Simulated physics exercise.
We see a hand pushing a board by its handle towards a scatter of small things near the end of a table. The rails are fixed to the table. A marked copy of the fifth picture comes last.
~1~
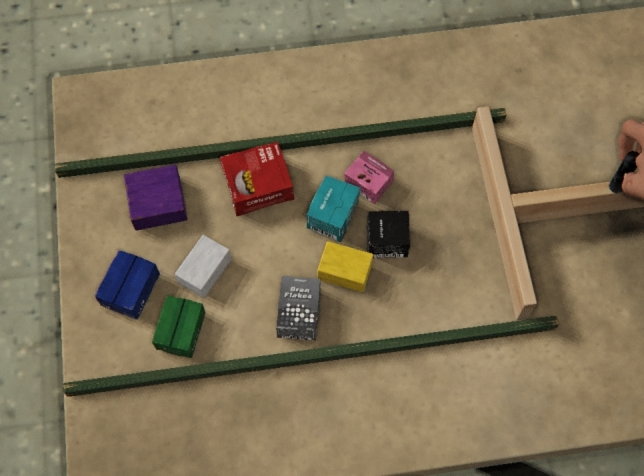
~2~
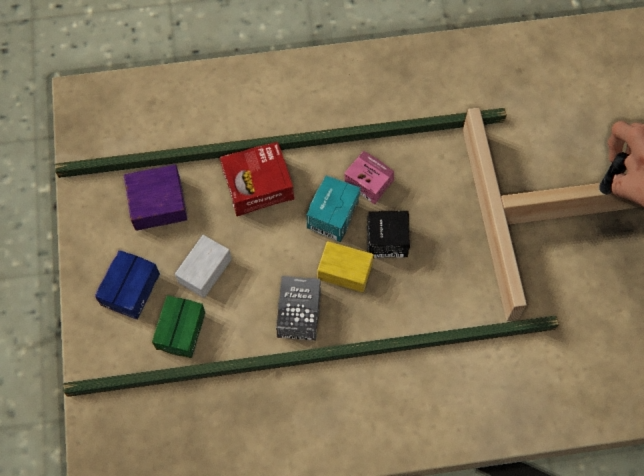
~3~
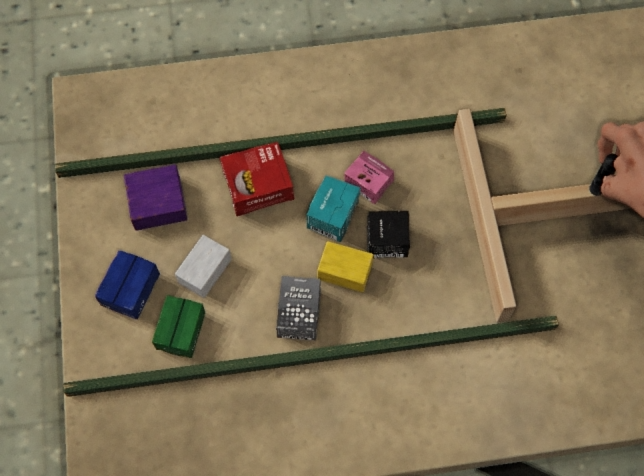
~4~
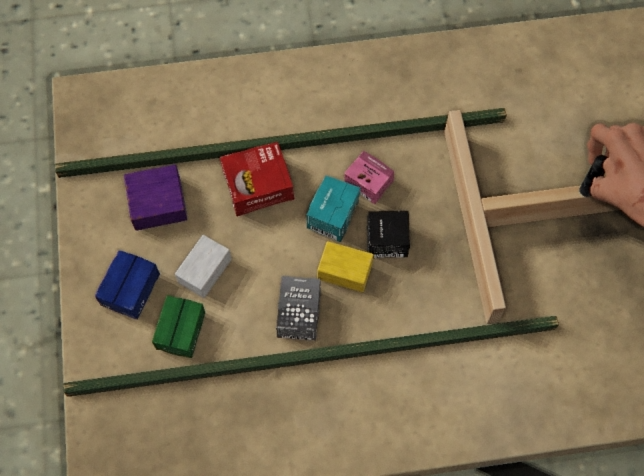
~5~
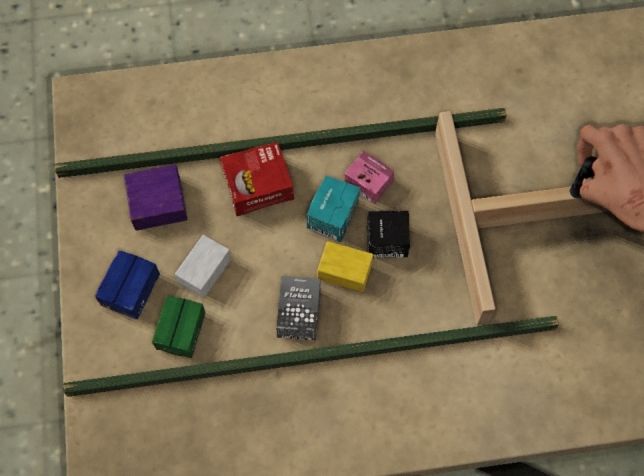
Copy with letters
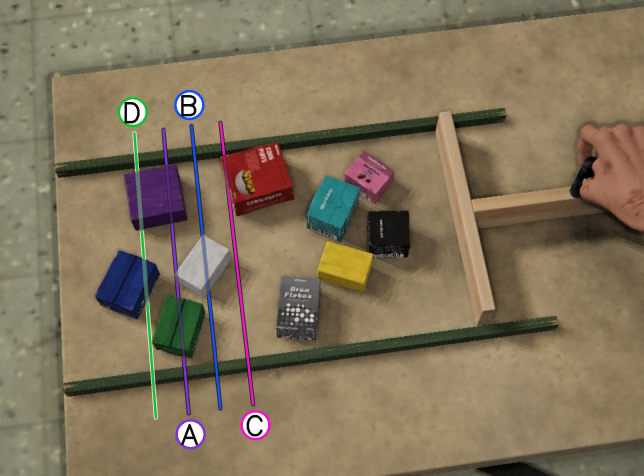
The clip shows a hand gripping the handle of a wooden board and sliding it slowly left between two green rails on a table, while the scattered colourful boxes and blocks to its left stay still and untouched.
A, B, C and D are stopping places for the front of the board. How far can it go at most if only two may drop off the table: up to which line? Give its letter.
No farther than D.
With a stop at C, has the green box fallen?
No.
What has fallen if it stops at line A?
The purple block.
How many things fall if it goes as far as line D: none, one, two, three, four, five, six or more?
Two.
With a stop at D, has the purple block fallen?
Yes.
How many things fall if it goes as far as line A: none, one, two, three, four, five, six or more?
By then, one.
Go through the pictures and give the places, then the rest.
In the first picture, black box (388, 234); green box (180, 327); purple block (156, 198).
In the second picture, board (497, 203); yellow block (345, 267).
In the third picture, board (486, 204); grey packet (298, 308).
In the fourth picture, board (476, 205); turquoise packet (333, 209).
In the fifth picture, board (467, 206); white block (203, 267); black box (388, 234); green box (180, 327).
On the marked copy, A at (175, 263); B at (205, 259); C at (236, 255); D at (144, 267).
Taking D. A third of the way, board (351, 221); grey packet (288, 320); pink packet (309, 169).
Two thirds of the way, board (234, 237); purple block (101, 204); red packet (158, 183).
When it is over, board (143, 248); purple block over the edge; blue box over the edge; two fallen.
As for the rest, A is within the limit but short; B is within the limit but short; C is within the limit but short.
